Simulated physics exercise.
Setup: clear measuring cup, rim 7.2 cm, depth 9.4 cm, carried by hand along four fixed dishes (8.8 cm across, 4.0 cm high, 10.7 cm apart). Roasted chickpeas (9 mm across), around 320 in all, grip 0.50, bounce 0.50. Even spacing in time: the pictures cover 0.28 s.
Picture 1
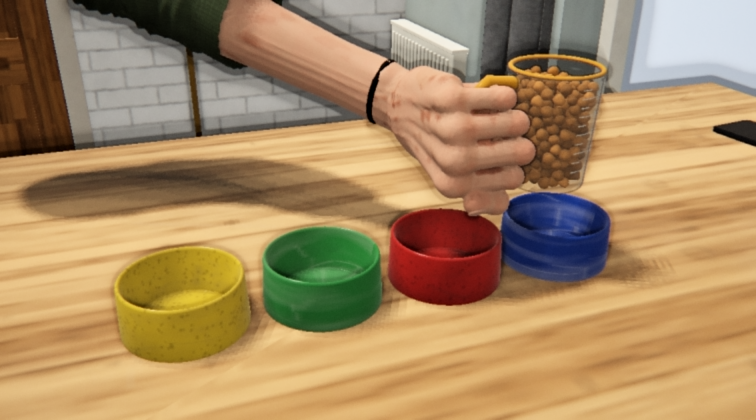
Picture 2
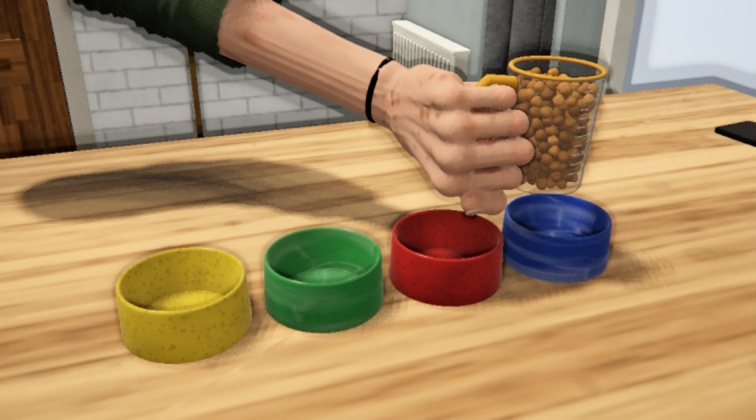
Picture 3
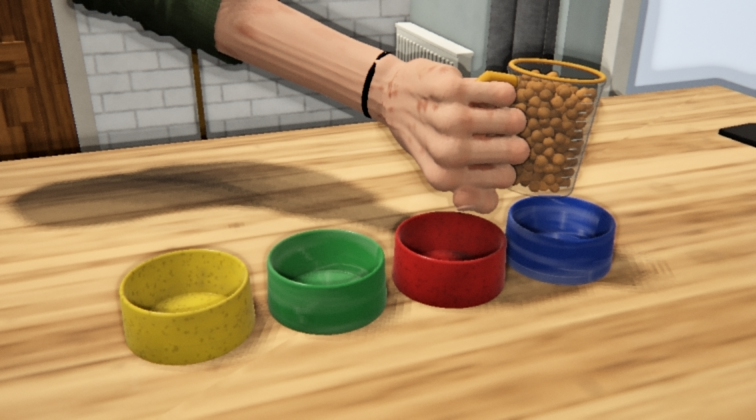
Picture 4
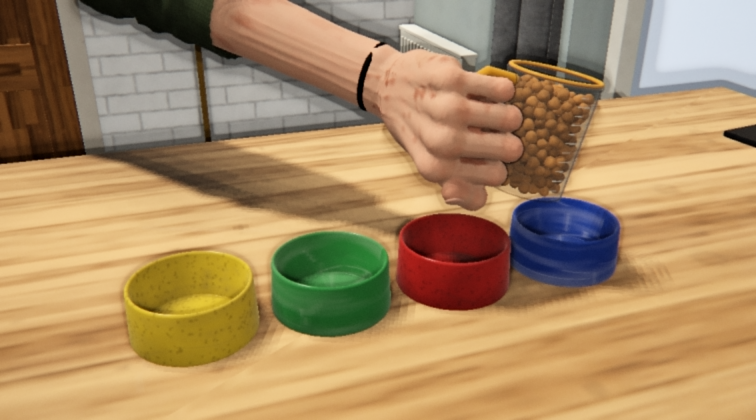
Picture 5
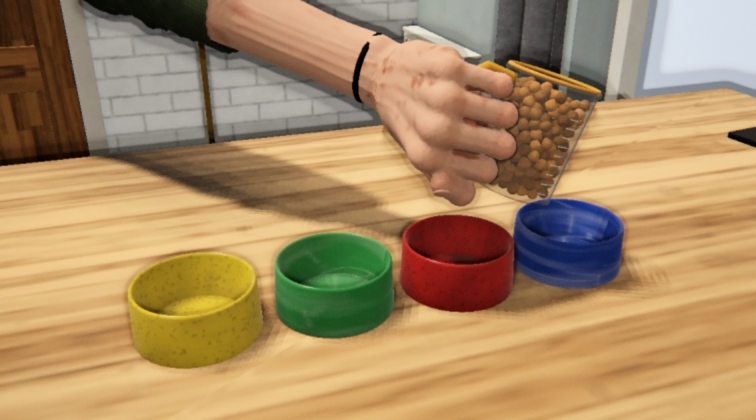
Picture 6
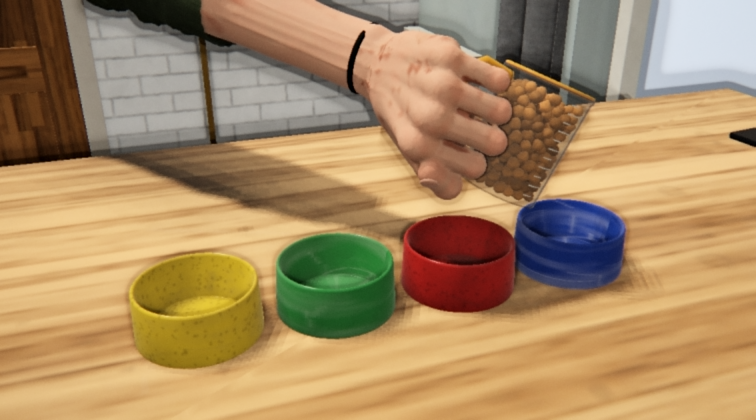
On a wooden table, a hand holds a clear measuring cup of roasted chickpeas behind yellow, green, red and blue dishes, then steadily tilts it and shifts it slightly left as the view drifts a little.
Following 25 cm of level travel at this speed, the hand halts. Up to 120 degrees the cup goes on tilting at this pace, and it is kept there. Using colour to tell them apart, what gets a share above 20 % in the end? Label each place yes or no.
Red: Yes. Blue: No. Green: Yes. Yellow: No. Counter: Yes.
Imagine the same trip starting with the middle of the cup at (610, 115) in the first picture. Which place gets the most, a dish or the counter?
The biggest share goes to red.
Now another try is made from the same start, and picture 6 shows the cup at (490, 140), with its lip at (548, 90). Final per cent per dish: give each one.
Kept per dish: Red = 0, blue = 0, green = 100, yellow = 0.
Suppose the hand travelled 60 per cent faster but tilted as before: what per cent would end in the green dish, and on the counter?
Green: 90; counter: 0.
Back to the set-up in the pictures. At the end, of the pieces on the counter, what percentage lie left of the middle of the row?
I'd estimate close to 40 in a hundred.
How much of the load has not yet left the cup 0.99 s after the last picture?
40 %.
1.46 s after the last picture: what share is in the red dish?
By that moment, around 30 percent has got there.
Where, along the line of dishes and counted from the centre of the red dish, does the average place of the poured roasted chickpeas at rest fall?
Some 6 cm in the -x direction.
Then, 0.59 s after the last picture, tilt 89 degrees; cup holds 95 %, red 5 %.
Then, 0.99 s after the last picture, tilt 120 degrees; cup holds 40 %, red 25 %, green 10 %.
Then, 1.46 s after the last picture, tilt 120 degrees; cup holds 0 %, red 30 %, green 45 %.
In the end, red 30 %, blue 0 %, green 45 %, yellow 0 %, counter 30 %.
